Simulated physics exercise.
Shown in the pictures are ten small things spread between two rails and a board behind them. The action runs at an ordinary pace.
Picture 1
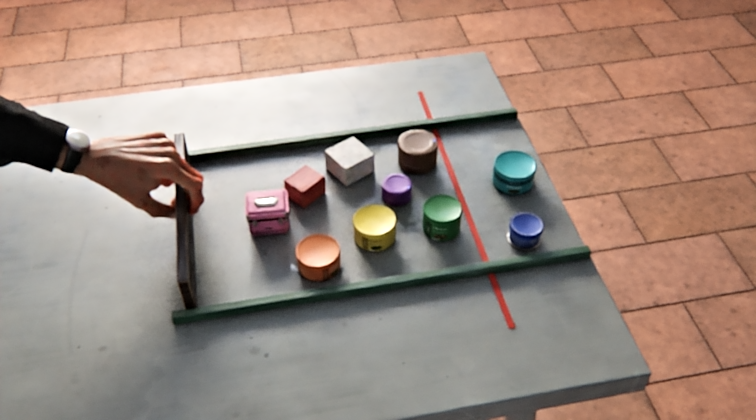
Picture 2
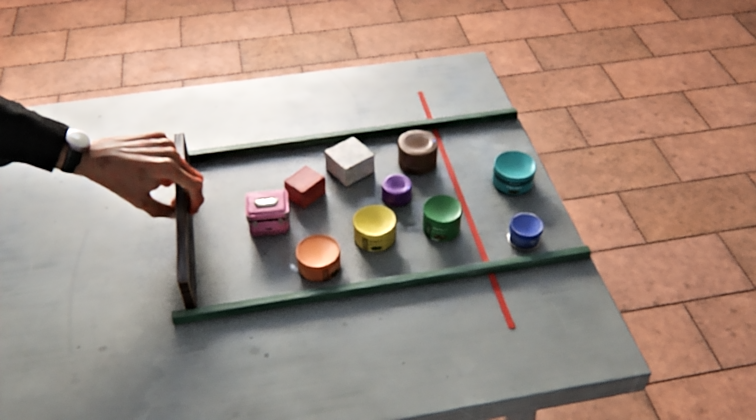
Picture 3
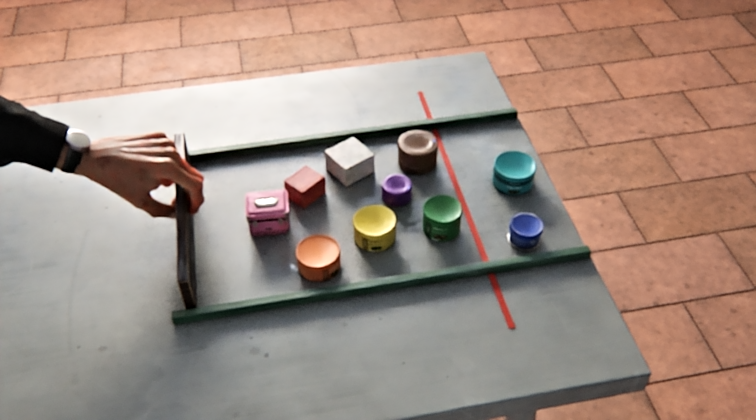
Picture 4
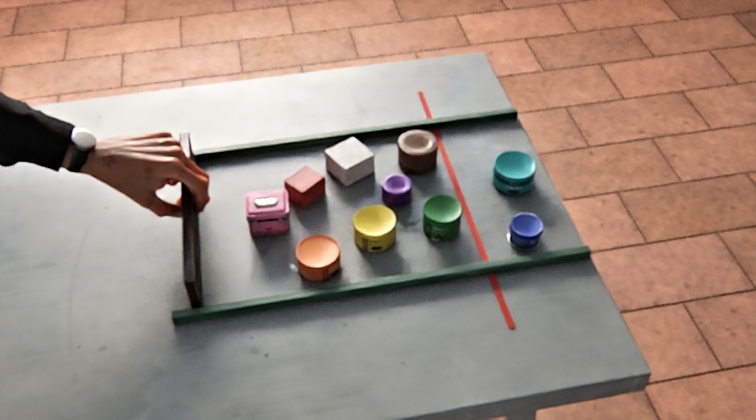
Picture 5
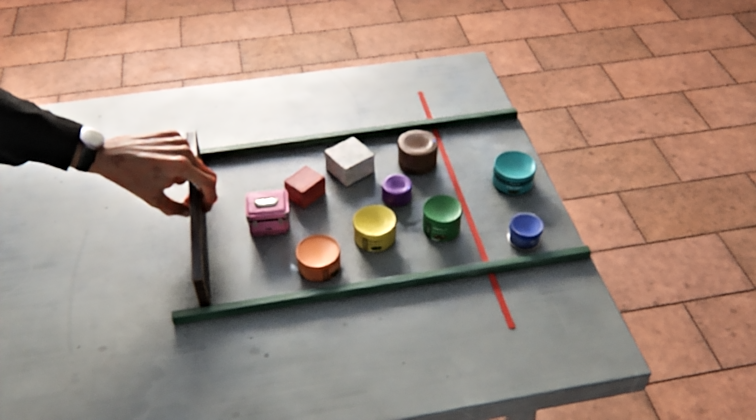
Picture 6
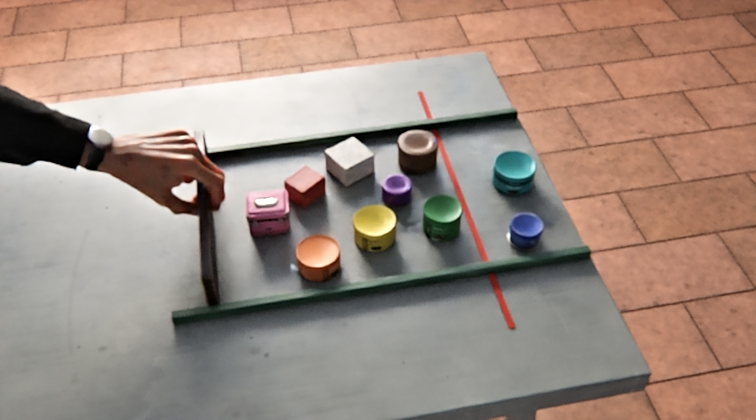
To begin with, a hand holds a dark board still at the left end of two green rails, with ten small colourful objects spread out to its right. Then the hand slides the board slightly to the right, closer to the pink box, while all the objects stay in place.
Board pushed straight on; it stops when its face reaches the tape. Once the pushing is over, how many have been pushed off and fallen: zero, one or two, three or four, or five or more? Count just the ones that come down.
Zero have.
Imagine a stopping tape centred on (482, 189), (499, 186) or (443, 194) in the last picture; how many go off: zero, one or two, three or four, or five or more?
Just one or two; one to two; none at all.
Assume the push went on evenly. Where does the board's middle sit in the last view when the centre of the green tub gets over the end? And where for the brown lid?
I'd put it close to (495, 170), and close to (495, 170) for the other one.
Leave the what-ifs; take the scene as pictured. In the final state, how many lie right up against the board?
Well, it touches 5.
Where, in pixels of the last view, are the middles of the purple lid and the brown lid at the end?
I'd put one close to (508, 173) and the other close to (497, 139).
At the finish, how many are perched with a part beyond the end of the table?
Things overhanging at the end: 1.
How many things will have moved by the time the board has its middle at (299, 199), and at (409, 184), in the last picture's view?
So far 3, and 8 at the second.
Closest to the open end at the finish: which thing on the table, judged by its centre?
It would be the turquoise tub.
Soon after, none off yet; turquoise tub at rest near (514, 173); blue tin at rest near (525, 232); green tub at rest near (442, 218).
At rest, the number that fall off is zero.
